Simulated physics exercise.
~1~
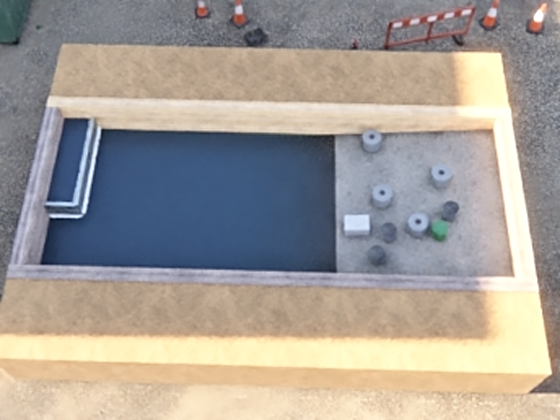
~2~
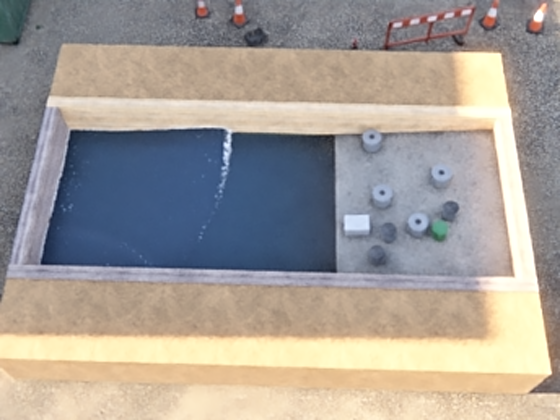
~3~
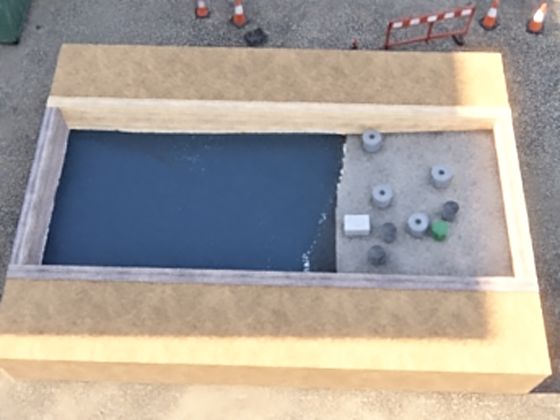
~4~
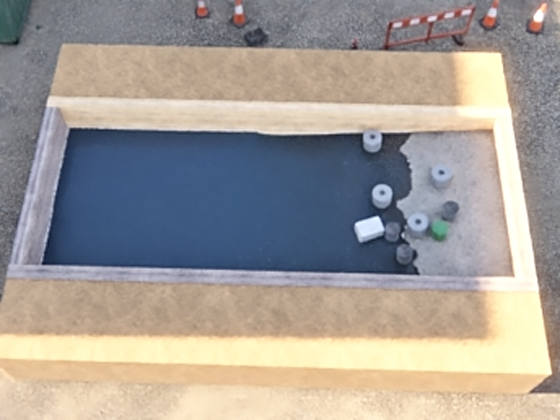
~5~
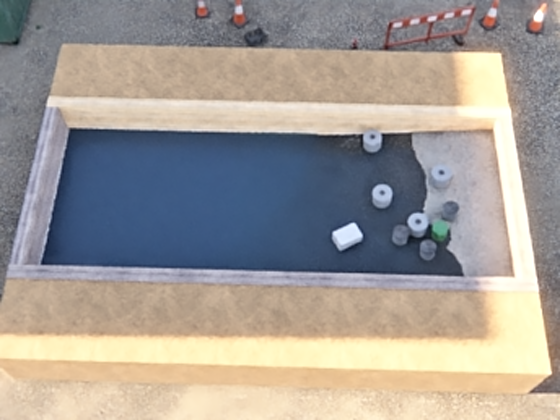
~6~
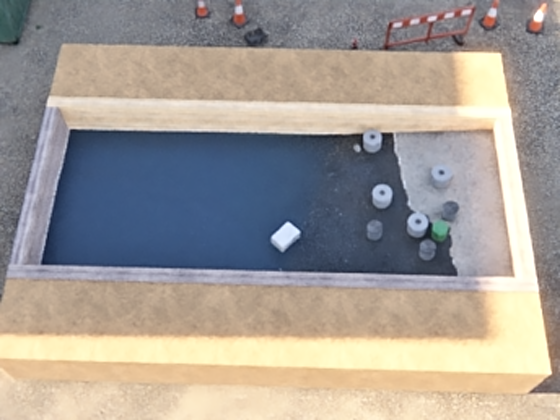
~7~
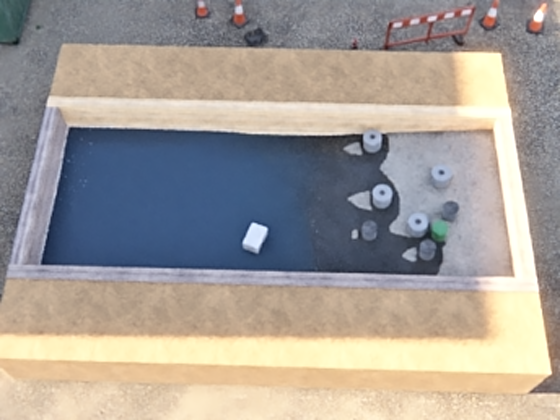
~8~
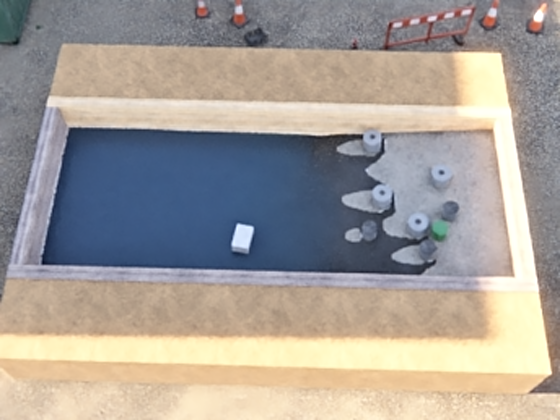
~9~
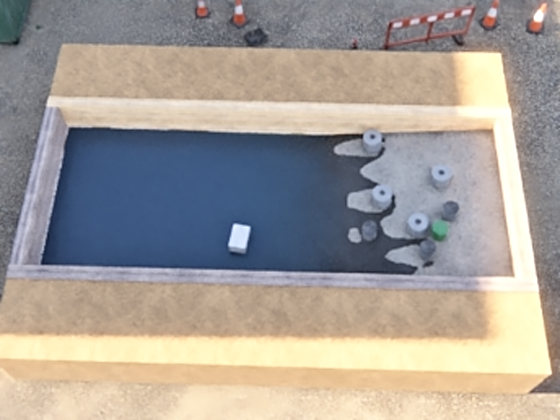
We see a wooden-walled tank where dark water surges right up a pale slope among grey pails, then drains back, carrying a white crate left until it floats over the deeper water, while the green pail stays put and wet streaks remain on the slope.
